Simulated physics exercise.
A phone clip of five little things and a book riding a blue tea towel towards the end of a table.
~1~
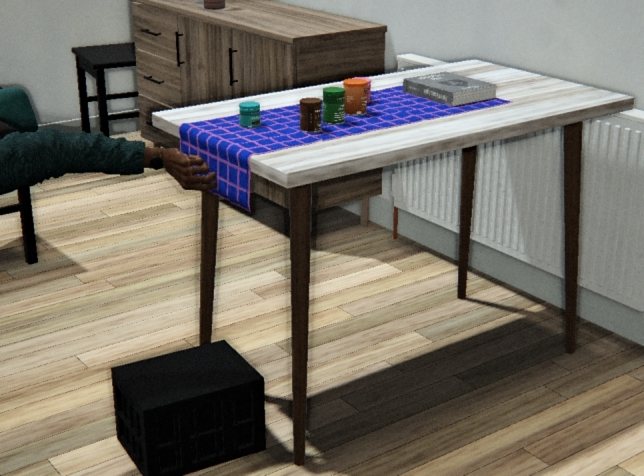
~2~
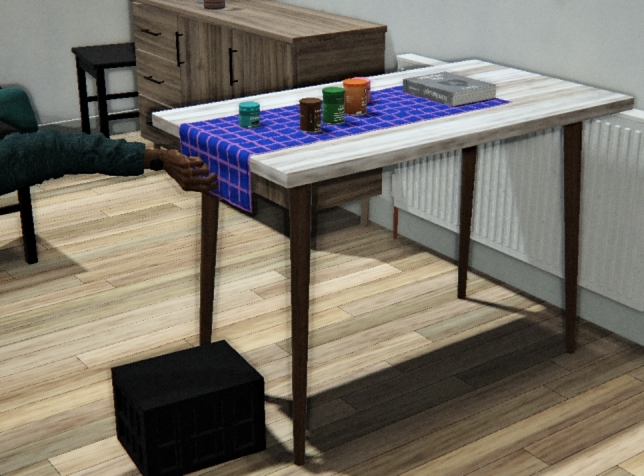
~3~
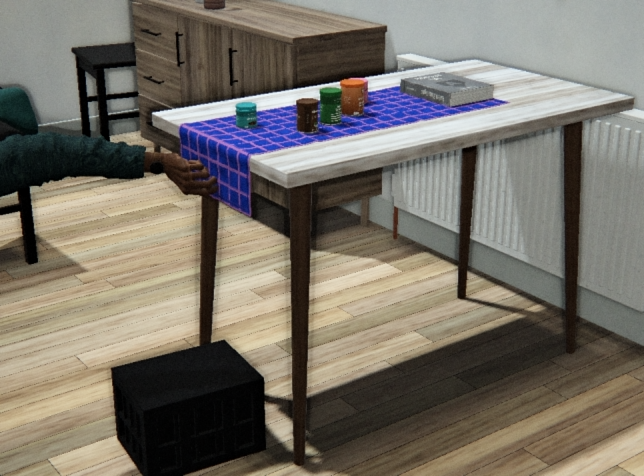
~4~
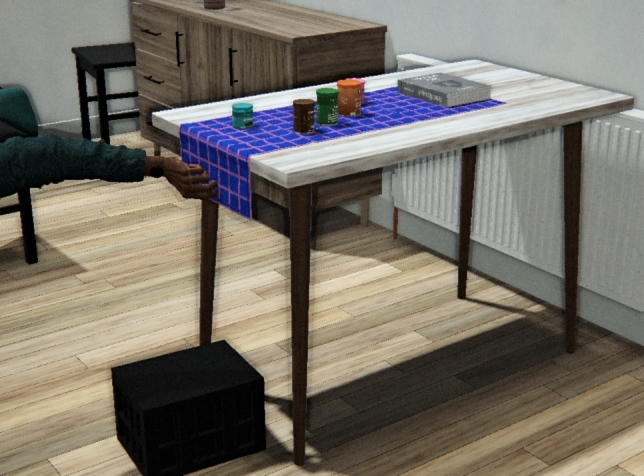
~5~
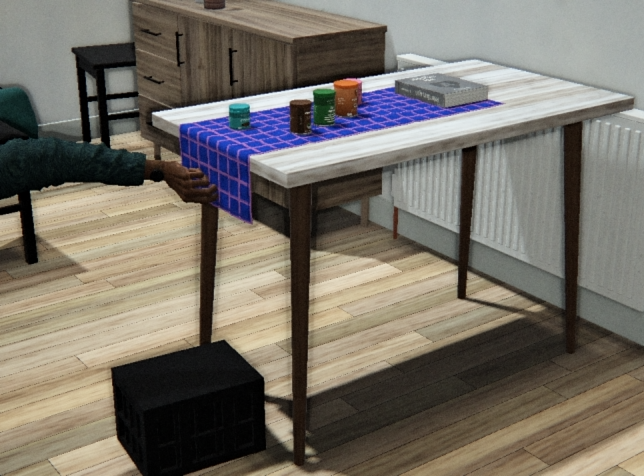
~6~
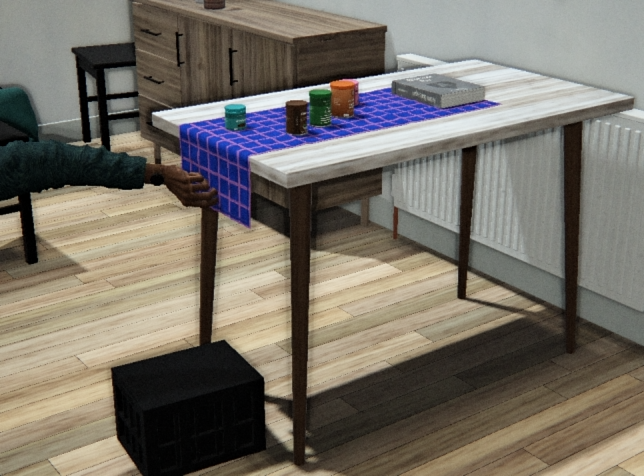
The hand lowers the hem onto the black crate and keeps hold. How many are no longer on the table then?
The count of fallen things is four.
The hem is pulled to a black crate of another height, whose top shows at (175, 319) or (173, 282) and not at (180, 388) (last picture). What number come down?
In that case 2 and 1.
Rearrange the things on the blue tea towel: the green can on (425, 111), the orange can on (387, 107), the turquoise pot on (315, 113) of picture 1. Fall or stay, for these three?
The green can keeps its place on top, the orange can keeps its place on top, the turquoise pot tumbles off.
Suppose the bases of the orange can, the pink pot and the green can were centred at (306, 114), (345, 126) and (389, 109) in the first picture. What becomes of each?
The orange can comes down; the pink pot falls; the green can survives.
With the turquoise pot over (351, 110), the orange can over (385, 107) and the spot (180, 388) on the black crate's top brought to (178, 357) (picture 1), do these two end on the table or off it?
The turquoise pot stays on, the orange can holds on.
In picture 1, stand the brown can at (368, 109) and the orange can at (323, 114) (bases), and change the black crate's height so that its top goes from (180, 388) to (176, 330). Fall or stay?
The brown can does not fall, the orange can holds on.
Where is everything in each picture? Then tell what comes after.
The first frame shows hem (251, 212); turquoise pot (250, 104); brown can (311, 100); green can (334, 89); orange can (355, 81); pink pot (361, 80); top of the crate (180, 388).
The second frame shows hem (252, 213); turquoise pot (249, 104).
The third frame shows hem (251, 217); brown can (307, 101).
The fourth frame shows hem (251, 221); green can (327, 90); top of the crate (180, 388).
The fifth frame shows hem (253, 224); orange can (346, 83).
The sixth frame shows hem (251, 229); turquoise pot (235, 106); brown can (297, 102); green can (320, 92); orange can (343, 83); pink pot (348, 82).
Soon after, hem near (216, 281); turquoise pot gone.
Then, hem near (216, 337); turquoise pot, brown can and green can gone.
At rest, hem on the crate; turquoise pot, brown can, green can and orange can gone. It carries off four.
